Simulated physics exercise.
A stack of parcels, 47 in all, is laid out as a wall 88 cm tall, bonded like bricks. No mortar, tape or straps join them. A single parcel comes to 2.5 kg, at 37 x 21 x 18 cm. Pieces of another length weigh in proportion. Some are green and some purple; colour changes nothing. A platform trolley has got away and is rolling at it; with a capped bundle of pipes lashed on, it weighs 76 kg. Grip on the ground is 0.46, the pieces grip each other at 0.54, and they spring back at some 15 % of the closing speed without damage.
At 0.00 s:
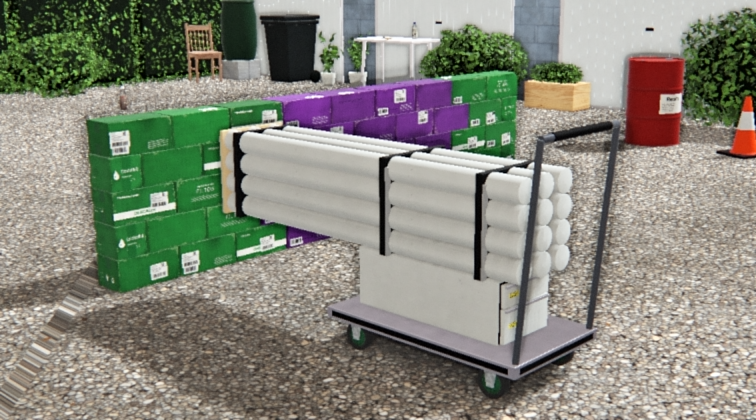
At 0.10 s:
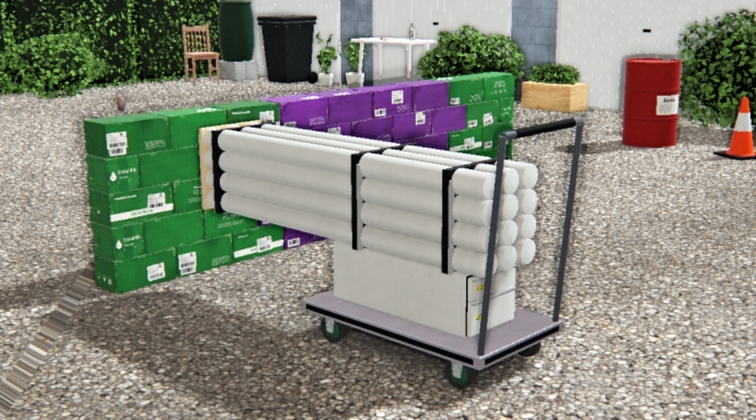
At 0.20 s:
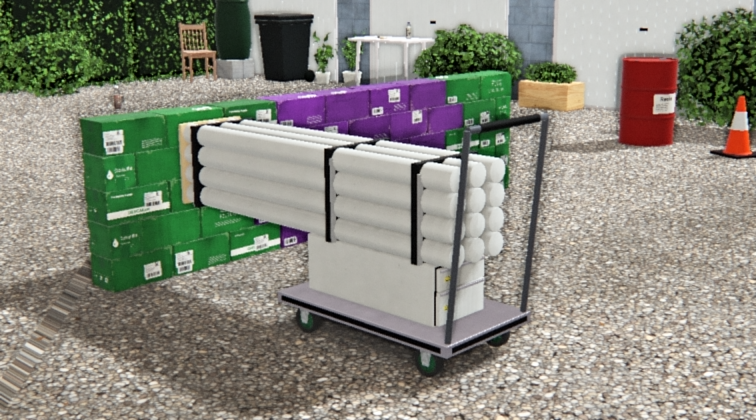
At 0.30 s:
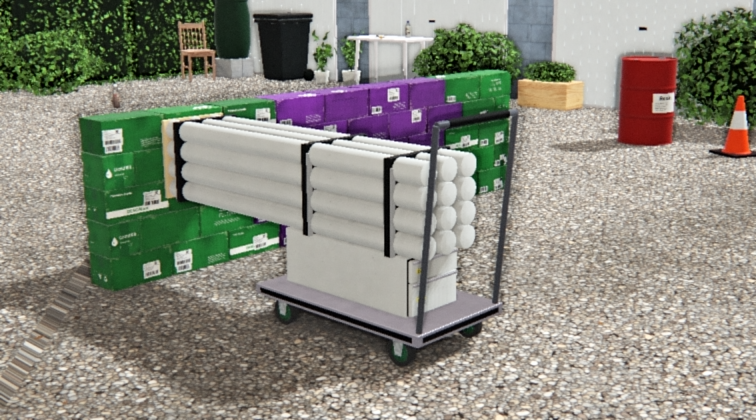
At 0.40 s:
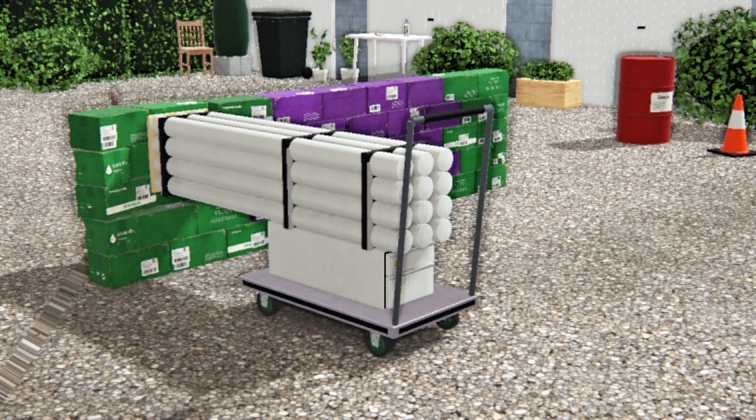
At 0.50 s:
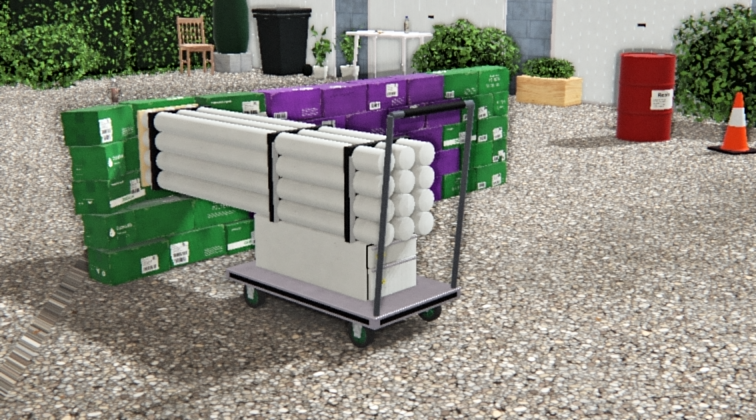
A platform trolley loaded with strapped white pipes rolled left across the gravel to a wall of green and purple boxes, and the pipes' capped end pushed some of the green ones out of line.
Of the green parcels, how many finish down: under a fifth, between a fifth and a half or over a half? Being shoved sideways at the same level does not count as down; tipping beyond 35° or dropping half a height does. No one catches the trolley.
From a fifth to a half of them.
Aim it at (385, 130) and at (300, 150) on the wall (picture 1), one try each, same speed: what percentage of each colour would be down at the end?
Green 0 then 20, purple 50 then 20 per cent.
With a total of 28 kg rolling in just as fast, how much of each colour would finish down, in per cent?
Then green 50, purple 10 per cent.
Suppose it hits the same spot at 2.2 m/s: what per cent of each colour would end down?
In that case green 40, purple 10 per cent.
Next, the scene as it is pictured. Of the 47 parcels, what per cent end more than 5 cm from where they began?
30 per cent.
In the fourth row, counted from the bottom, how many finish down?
The count is 3.
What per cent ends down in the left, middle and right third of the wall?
In per cent: Left 50, middle 0, right 0.
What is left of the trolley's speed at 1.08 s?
Near 0.8 m/s.
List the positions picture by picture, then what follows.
In the first picture (pixels give the middle of a visible side), load (228, 157) 45 cm short of the wall; top green parcel (503, 86); top purple parcel (354, 107); none has stirred.
In the second picture, load (207, 155) 31 cm short of the wall; top green parcel (500, 87).
In the third picture, load (187, 150) 16 cm short of the wall; top green parcel (497, 86).
In the fourth picture, load (169, 145) 18 mm short of the wall; top green parcel (496, 85).
In the fifth picture, load (155, 140) 10 cm into the wall's line; top green parcel (494, 84); movement in 8 of them.
In the sixth picture, load (144, 135) 20 cm into the wall's line; top green parcel (494, 81); top purple parcel (346, 101); movement in 15 of them.
After 0.60 s, load 29 cm past the wall's line, still rolling; none of the 25 green parcels down (0 of 47 in all colours); top green parcel unmoved.
After 0.80 s, load 47 cm past the wall's line, still rolling; 8 of the 25 green parcels down (8 of 47 in all colours); top green parcel unmoved.
After 1.08 s, load 70 cm past the wall's line, still rolling; 9 of the 25 green parcels down (9 of 47 in all colours); top green parcel unmoved.
After 1.48 s, load 95 cm past the wall's line, still rolling; 8 of the 25 green parcels down (8 of 47 in all colours); top green parcel unmoved.
In the end (2.1 s), load 1.01 m past the wall's line, stopped; 8 of the 25 green parcels down (8 of 47 in all colours); top green parcel unmoved; top purple parcel unmoved. That is 32 per cent. From the last view, middles, top green parcel near (483, 80), top purple parcel near (334, 99).
